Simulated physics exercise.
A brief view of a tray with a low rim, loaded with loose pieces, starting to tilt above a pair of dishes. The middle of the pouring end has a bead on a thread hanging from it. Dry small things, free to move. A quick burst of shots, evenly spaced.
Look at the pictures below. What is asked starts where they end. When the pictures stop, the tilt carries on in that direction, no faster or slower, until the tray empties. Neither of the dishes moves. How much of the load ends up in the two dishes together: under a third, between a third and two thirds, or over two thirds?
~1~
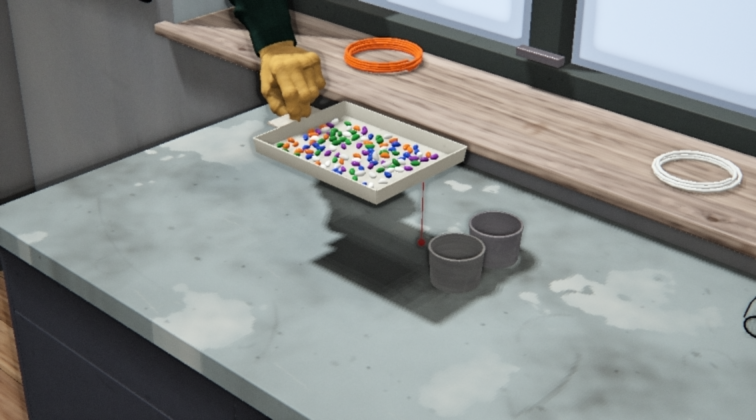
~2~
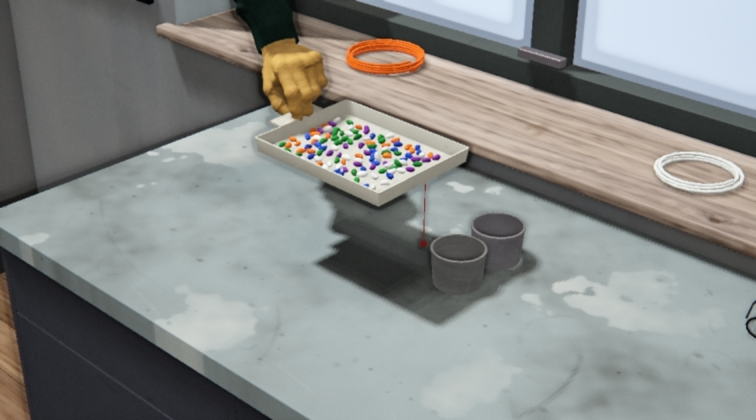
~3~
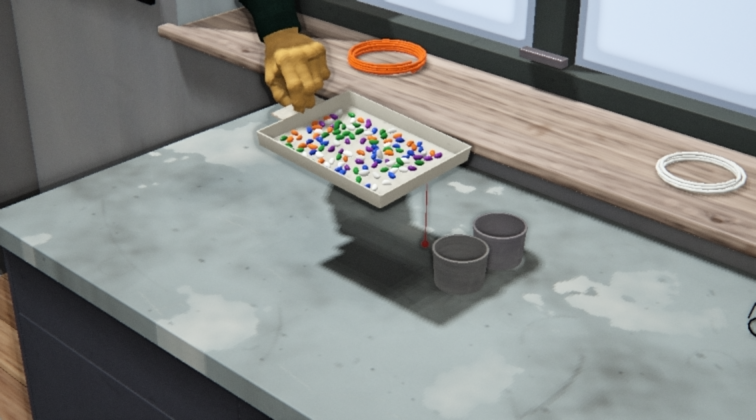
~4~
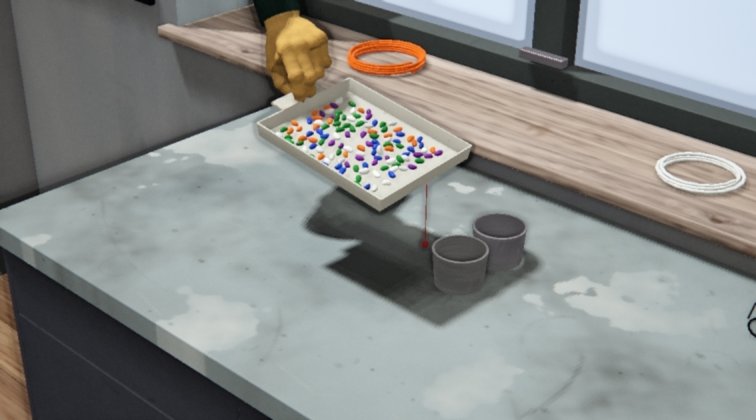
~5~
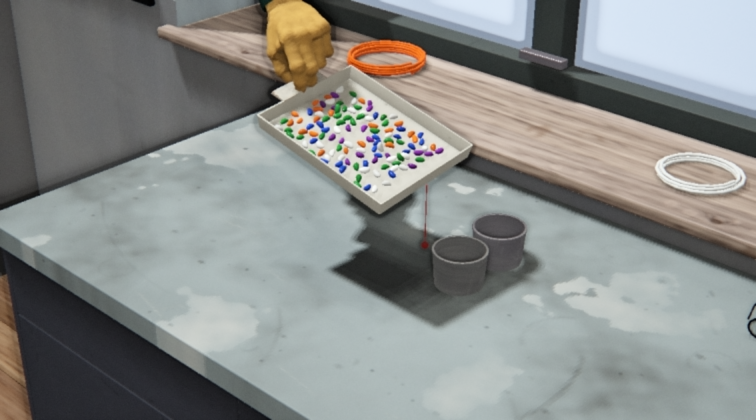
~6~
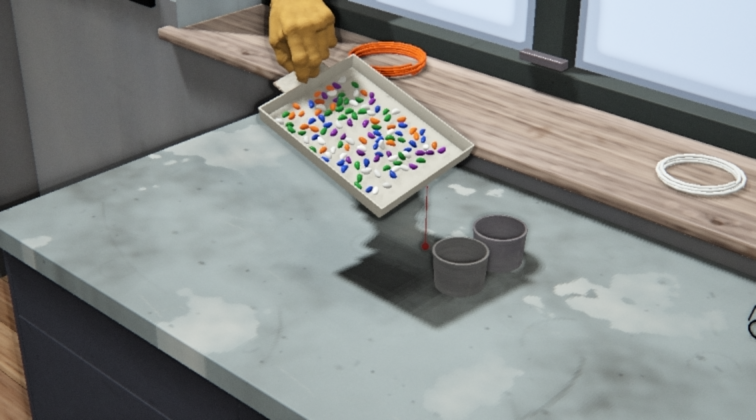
Together the dishes get under a third of it.
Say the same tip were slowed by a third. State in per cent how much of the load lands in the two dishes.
Around 0 percent.
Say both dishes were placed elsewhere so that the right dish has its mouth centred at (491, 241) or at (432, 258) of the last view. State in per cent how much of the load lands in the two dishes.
In the first position around 10 percent, in the second around 70 percent.
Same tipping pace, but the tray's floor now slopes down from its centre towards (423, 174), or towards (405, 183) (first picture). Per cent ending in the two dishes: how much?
The first gives 40 %, the second 10 %.
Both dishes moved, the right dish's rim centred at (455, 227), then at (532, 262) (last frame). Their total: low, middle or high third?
Below one third; under a third.
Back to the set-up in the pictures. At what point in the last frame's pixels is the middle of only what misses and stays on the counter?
Near (396, 321).
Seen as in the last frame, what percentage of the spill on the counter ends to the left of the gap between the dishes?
Close to 100 %.
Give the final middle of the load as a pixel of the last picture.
I'd put the middle somewhere around (396, 321).
Soon after the last picture, tray tipped steeply; all on the tray.
A little later, tray tipped past a quarter turn; about half on the tray; about half outside both; a small part in the air.
Later still, tray tipped past a quarter turn; all outside both.
At rest, tray tipped past a quarter turn; none in the left dish; none in the right dish; all outside both.
